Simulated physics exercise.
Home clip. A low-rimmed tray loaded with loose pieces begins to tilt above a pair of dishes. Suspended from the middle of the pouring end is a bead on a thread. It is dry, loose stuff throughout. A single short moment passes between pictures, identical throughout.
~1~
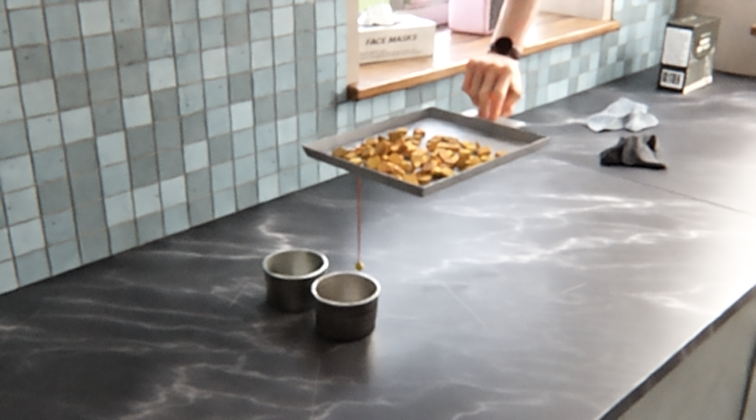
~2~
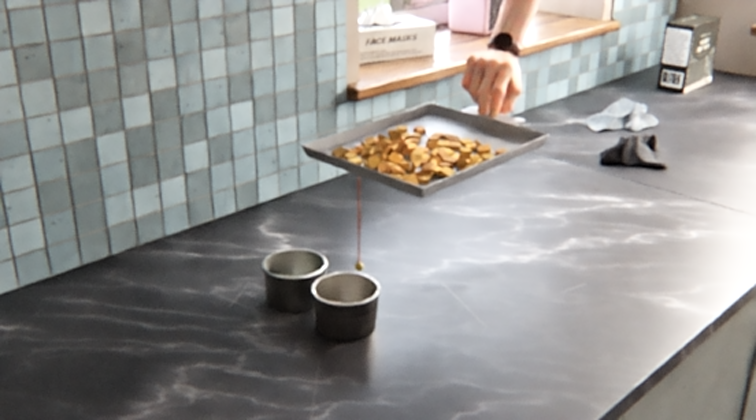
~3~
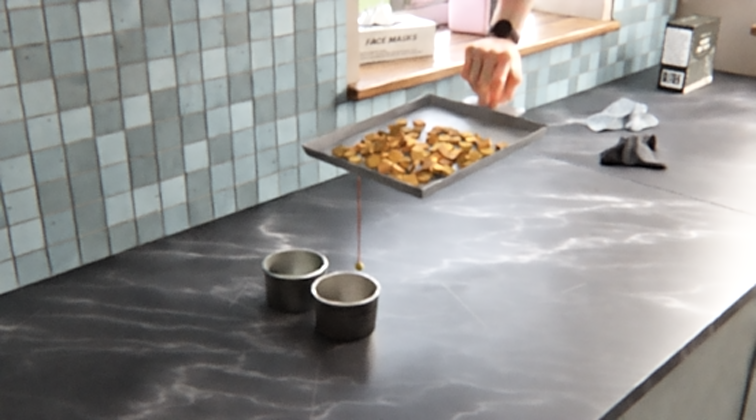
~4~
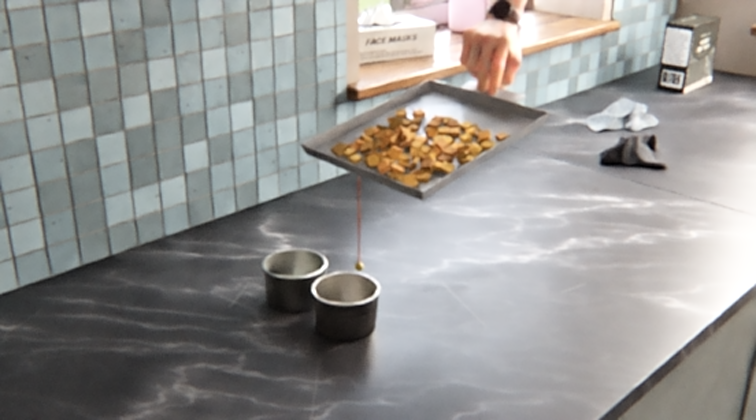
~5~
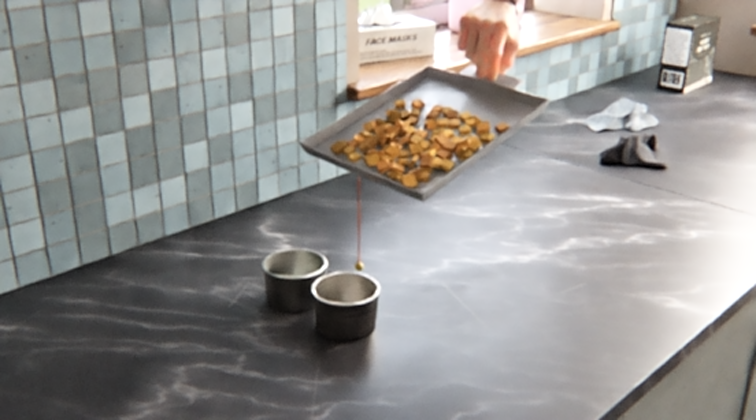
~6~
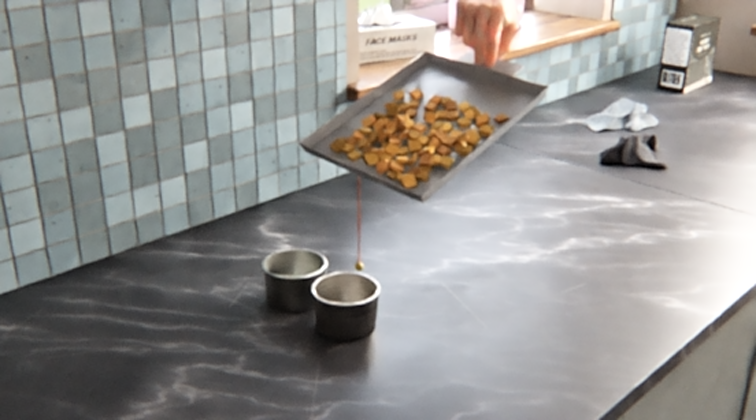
On a dark marbled kitchen counter, a hand raises the far end of a tray of brown pieces, tilting it above two metal dishes.
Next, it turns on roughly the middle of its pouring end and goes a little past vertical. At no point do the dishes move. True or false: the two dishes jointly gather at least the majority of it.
False, they gather a minority.
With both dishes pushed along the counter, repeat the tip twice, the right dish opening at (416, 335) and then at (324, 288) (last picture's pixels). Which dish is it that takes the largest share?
The first try favours the leftmost one, and the second try favours the rightmost one.
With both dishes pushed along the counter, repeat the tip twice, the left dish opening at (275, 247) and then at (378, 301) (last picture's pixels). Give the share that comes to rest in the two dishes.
In order: 0 percent and 40 percent.
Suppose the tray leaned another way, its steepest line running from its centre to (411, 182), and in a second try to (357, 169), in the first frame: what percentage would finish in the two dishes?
It comes to about 10 per cent the first time and about 60 per cent the second.
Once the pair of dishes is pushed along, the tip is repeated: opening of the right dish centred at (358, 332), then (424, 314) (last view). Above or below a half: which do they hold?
Well, not up to half at the first spot and not up to half at the second.
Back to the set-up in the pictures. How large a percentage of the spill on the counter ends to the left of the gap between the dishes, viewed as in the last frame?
30 in a hundred, roughly.
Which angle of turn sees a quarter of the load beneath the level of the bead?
Near 95 degrees.
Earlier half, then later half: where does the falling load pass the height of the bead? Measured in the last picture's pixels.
First half (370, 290); second half (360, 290).
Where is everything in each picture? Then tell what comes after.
In the first picture, corners of the pouring end at (307, 145) and (423, 185), level; middle of the load at (417, 156), cereal squares; left dish at (271, 288); right dish at (322, 314); bead on its thread at (359, 267).
In the second picture, corners of the pouring end at (307, 145) and (423, 186), level; middle of the load at (417, 155).
In the third picture, corners of the pouring end at (306, 144) and (422, 187), tipped barely, lowest at the right corner; middle of the load at (417, 151).
In the fourth picture, corners of the pouring end at (306, 144) and (422, 189), tipped a little, lowest at the right corner; middle of the load at (416, 146).
In the fifth picture, corners of the pouring end at (305, 143) and (421, 190), tipped a little, lowest at the right corner; middle of the load at (416, 141).
In the sixth picture, corners of the pouring end at (304, 142) and (421, 192), tipped clearly, lowest at the right corner; middle of the load at (415, 136); left dish at (271, 288); right dish at (322, 314).
Soon after the last picture, tray tipped steeply; nearly all on the tray; a small part in the air.
A little later, tray tipped past a quarter turn; about a third on the tray; a small part in the right dish; a stray few in the left dish; about a third outside both; about a quarter in the air.
Later still, tray tipped past a quarter turn; about a quarter in the right dish; a stray few in the left dish; most outside both.
At rest, tray tipped past a quarter turn; about a quarter in the right dish; a stray few in the left dish; most outside both.
